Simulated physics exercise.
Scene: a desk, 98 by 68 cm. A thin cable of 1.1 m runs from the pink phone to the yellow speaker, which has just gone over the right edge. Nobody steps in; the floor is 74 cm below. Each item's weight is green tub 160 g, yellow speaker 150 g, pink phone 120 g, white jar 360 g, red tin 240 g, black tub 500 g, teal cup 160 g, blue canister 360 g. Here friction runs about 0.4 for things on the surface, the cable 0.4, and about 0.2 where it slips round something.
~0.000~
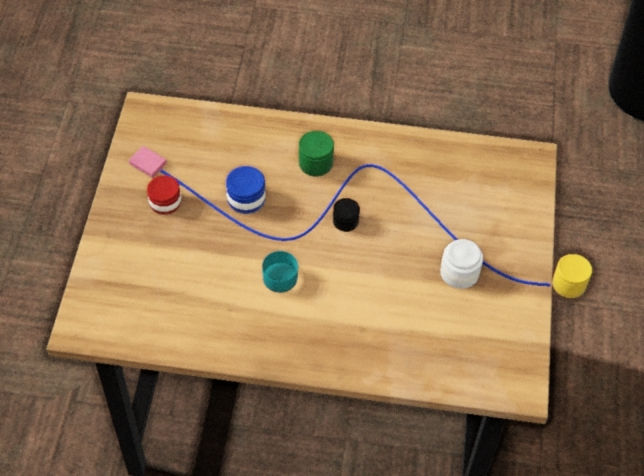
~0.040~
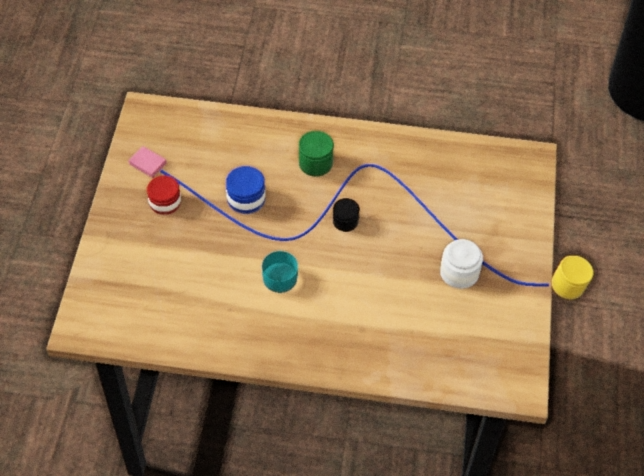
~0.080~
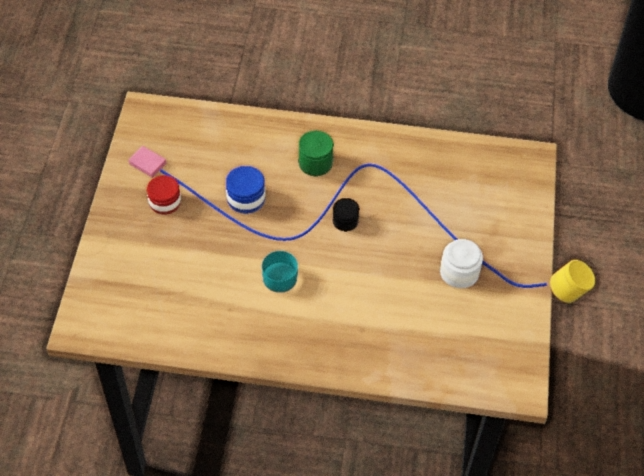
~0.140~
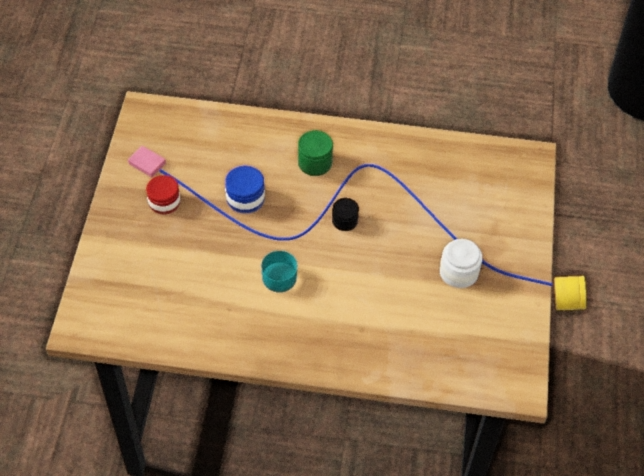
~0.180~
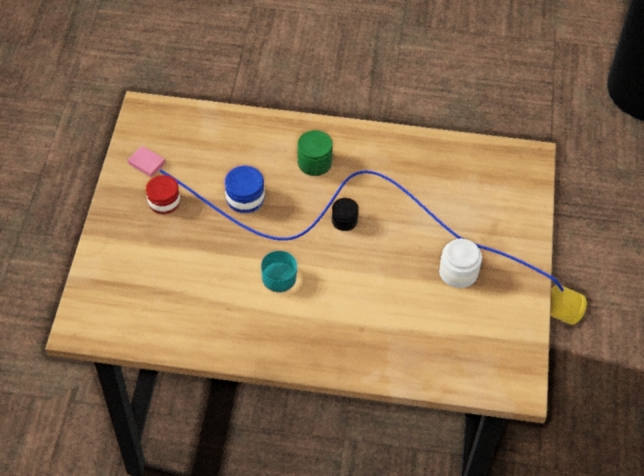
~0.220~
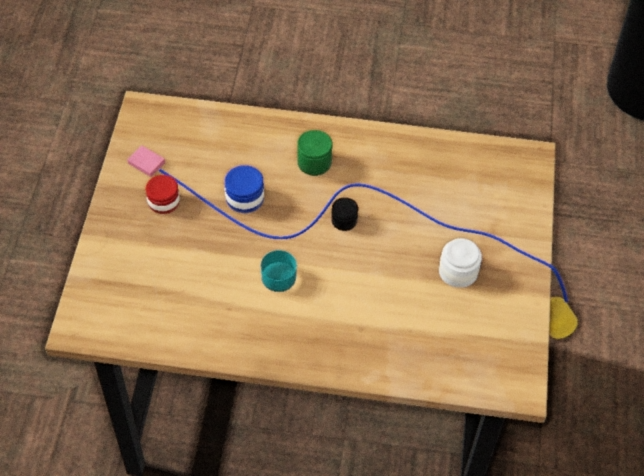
The clip opens on a wooden table holding a pink block, several colored containers and a winding blue cable, with a yellow cylinder at the right edge. The cylinder tilts, then drops lower beside the edge, drawing the cable's right-hand curves flatter while the other objects stay put.
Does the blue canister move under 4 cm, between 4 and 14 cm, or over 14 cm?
Under 4 cm.
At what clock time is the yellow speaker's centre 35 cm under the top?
Around 0.60 seconds on the clock.
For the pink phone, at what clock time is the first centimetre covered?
For the pink phone, around 0.34 seconds.
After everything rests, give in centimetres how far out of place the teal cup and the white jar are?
The teal cup ends up 0 cm from where it began, and the white jar 0 cm.
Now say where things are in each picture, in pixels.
The first frame shows shows, blue canister (245, 181); cable runs through (505, 275) (427, 210) (352, 175) (288, 239) (200, 197).
The second frame shows shows, yellow speaker (575, 269); cable runs through (503, 276) (351, 175) (200, 197).
The third frame shows shows, yellow speaker (573, 281); cable runs through (503, 277) (351, 175) (200, 197).
The fourth frame shows shows, yellow speaker (570, 293); cable runs through (506, 274) (351, 175) (199, 196).
The fifth frame shows shows, yellow speaker (565, 305); cable runs through (527, 265) (352, 176) (199, 196).
The sixth frame shows shows, blue canister (244, 180); cable runs through (553, 269) (455, 228) (363, 185) (287, 238) (199, 196).
By 0.5 s, the cable's tail end at (197, 190); yellow speaker over the edge, pink phone 10 cm off its start.
By 0.7 s, the cable's tail end at (223, 204); yellow speaker over the edge, pink phone 17 cm off its start.
By 1.0 s, the cable's tail end at (228, 206); blue canister 1 cm off its start at (247, 178), pink phone 18 cm off its start at (211, 199), yellow speaker over the edge.
By 1.2 s, the cable's tail end at (228, 206); blue canister 1 cm off its start, pink phone 18 cm off its start, yellow speaker over the edge.
By 2.4 s, the cable's tail end at (228, 206); blue canister 1 cm off its start at (247, 178), pink phone 18 cm off its start at (211, 199), yellow speaker over the edge.
